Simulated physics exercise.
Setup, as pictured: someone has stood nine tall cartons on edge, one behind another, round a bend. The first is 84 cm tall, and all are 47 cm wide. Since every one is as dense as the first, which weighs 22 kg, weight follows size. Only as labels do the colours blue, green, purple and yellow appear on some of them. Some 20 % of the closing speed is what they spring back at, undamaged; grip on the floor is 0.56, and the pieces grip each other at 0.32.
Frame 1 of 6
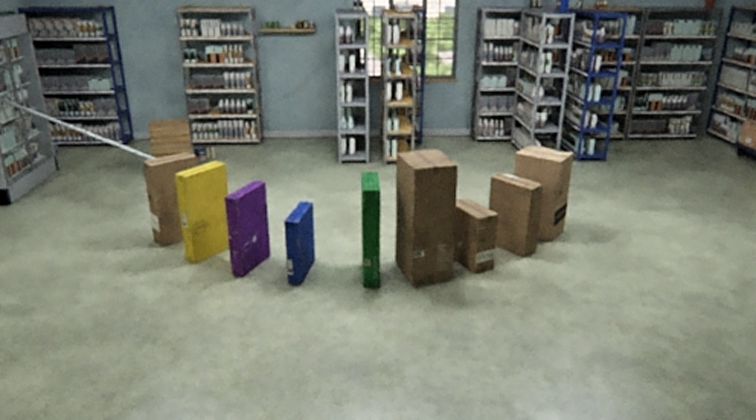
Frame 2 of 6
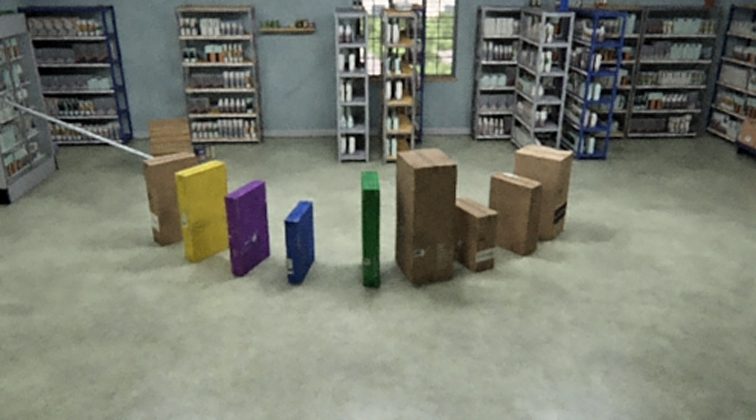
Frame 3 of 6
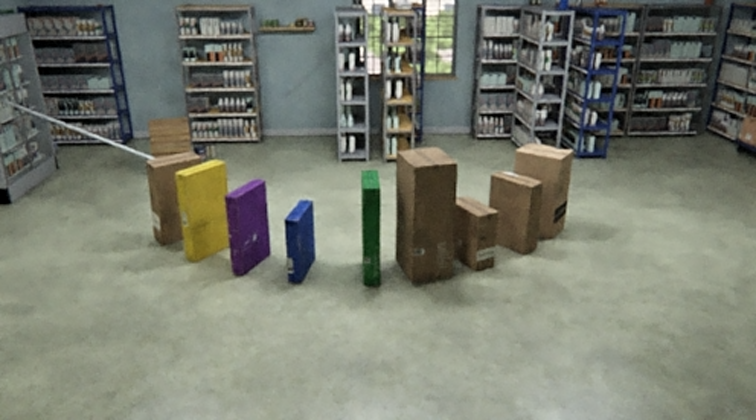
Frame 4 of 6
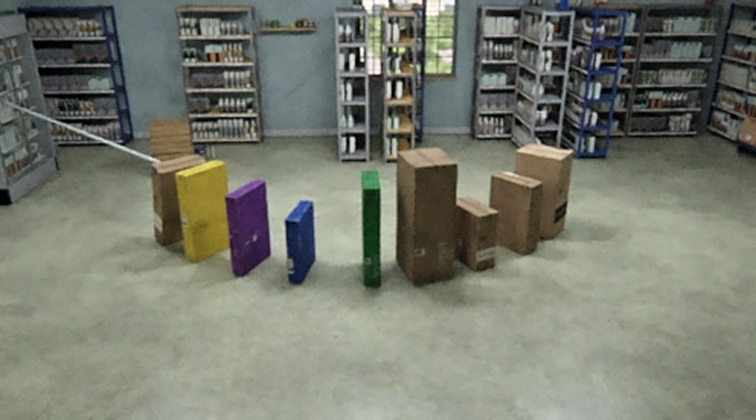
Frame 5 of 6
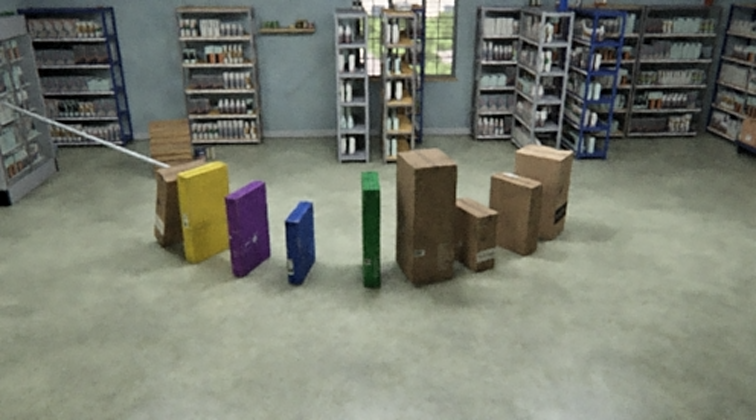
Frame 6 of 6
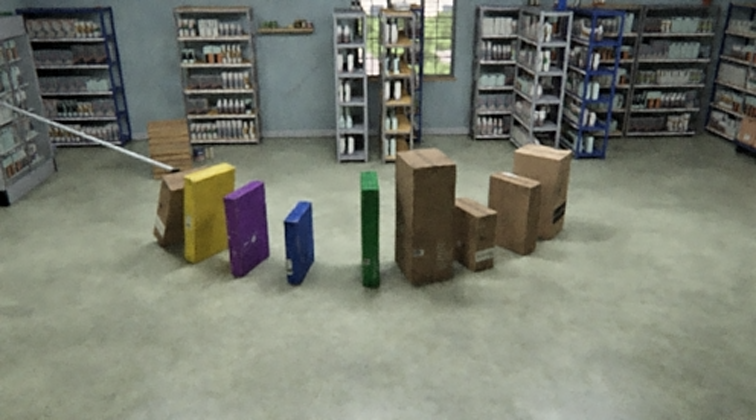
Nine cartons stand in a curve as a pole tilts the leftmost rightward against the yellow.
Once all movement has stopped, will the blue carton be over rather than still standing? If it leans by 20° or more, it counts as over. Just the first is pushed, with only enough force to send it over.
Yes, it ends up out of place.
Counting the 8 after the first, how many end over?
The count is 3.
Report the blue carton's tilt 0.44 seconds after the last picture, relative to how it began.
Something like 5°, give or take.
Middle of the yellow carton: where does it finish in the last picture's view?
Last frame, centre at roughly (242, 249).
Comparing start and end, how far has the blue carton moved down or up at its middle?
25 centimetres lower, roughly.
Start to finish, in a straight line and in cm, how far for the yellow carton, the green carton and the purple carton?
Shift in cm - yellow: 50; green: 10; purple: 40.
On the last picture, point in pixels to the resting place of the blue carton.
About (336, 269) in the last picture.
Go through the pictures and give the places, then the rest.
In the first picture (places mark the middle of the side facing us), pole end 11 cm from the first carton; blue carton (307, 243); green carton (372, 240); yellow carton (211, 214); the rest undisturbed.
Pole end 14 mm from the first carton; blue carton (307, 242), in the second picture.
Pole end pushing; blue carton (308, 241); the rest undisturbed, in the third picture.
Pole end pushing; blue carton (308, 241); the rest undisturbed, in the fourth picture.
Pole end stopped; blue carton (308, 242); the rest undisturbed, in the fifth picture.
Pole end (172, 172) stopped; blue carton (307, 242); yellow carton (215, 216) leaning 10°; green carton (371, 240); one has shifted, in the sixth picture.
Then, 0.22 s after the last picture, 1 of the 8 other cartons over; blue carton unmoved; yellow carton leaning 26°.
Then, 0.44 s after the last picture, 2 of the 8 other cartons over; blue carton leaning 3°; yellow carton leaning 50°.
Then, 0.62 s after the last picture, 3 of the 8 other cartons over; blue carton leaning 51°; yellow carton leaning 69°.
Then, 1.64 s after the last picture, 3 of the 8 other cartons over; blue carton lying flat; yellow carton leaning 74°.
At rest, 3 of the 8 other cartons over; blue carton lying flat; yellow carton leaning 74°; purple carton leaning 74°. Five left standing. As the last picture would show them, middles, blue carton near (336, 269), yellow carton near (242, 249).
